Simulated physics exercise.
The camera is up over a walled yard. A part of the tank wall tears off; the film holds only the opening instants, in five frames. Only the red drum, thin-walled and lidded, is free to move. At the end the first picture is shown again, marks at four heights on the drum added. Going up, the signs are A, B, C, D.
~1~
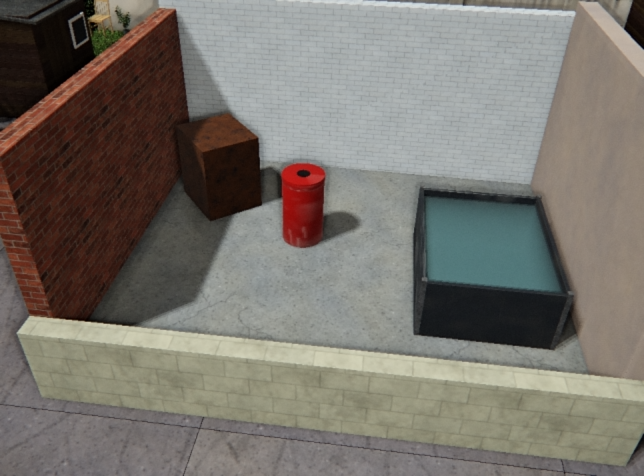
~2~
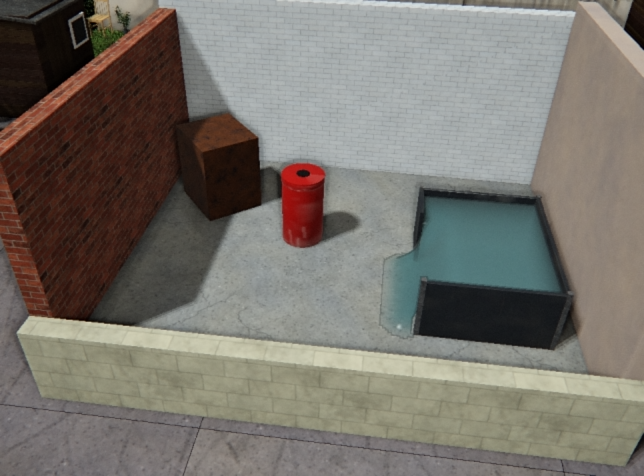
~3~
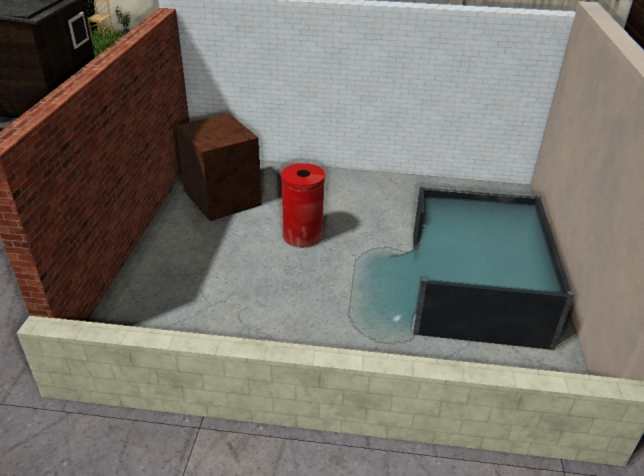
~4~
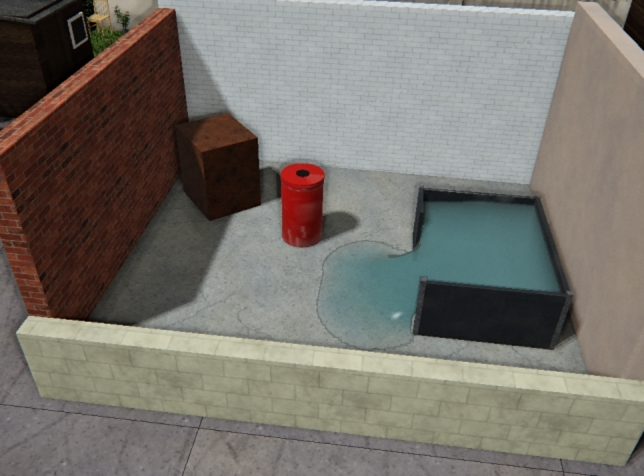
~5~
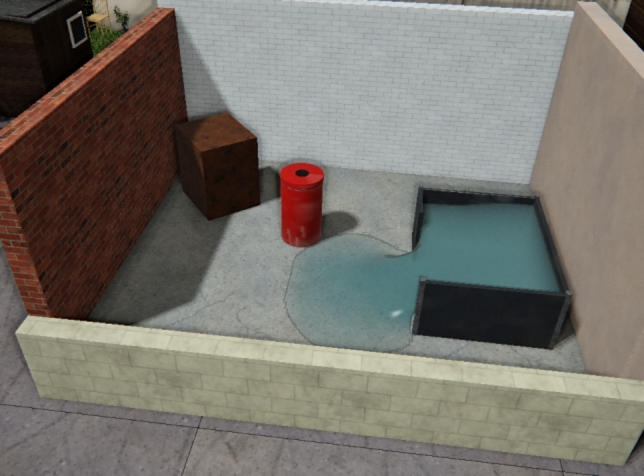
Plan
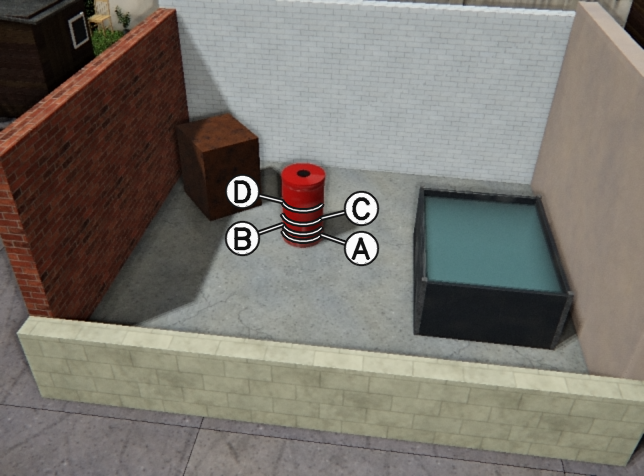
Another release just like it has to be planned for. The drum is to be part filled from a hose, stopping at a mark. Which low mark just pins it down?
Go for B.
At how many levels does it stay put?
Three of the four.
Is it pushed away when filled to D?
No, that is safe.
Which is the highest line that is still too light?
That is line A.
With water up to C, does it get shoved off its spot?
No.
On the marked copy, A at (299, 241); B at (299, 234); C at (299, 224); D at (299, 210); from the bottom up A, B, C, D.
Choosing A, it is pushed about twice its own width away.
Choosing B, it does not move.
Choosing C, it does not move.
Choosing D, it does not move.
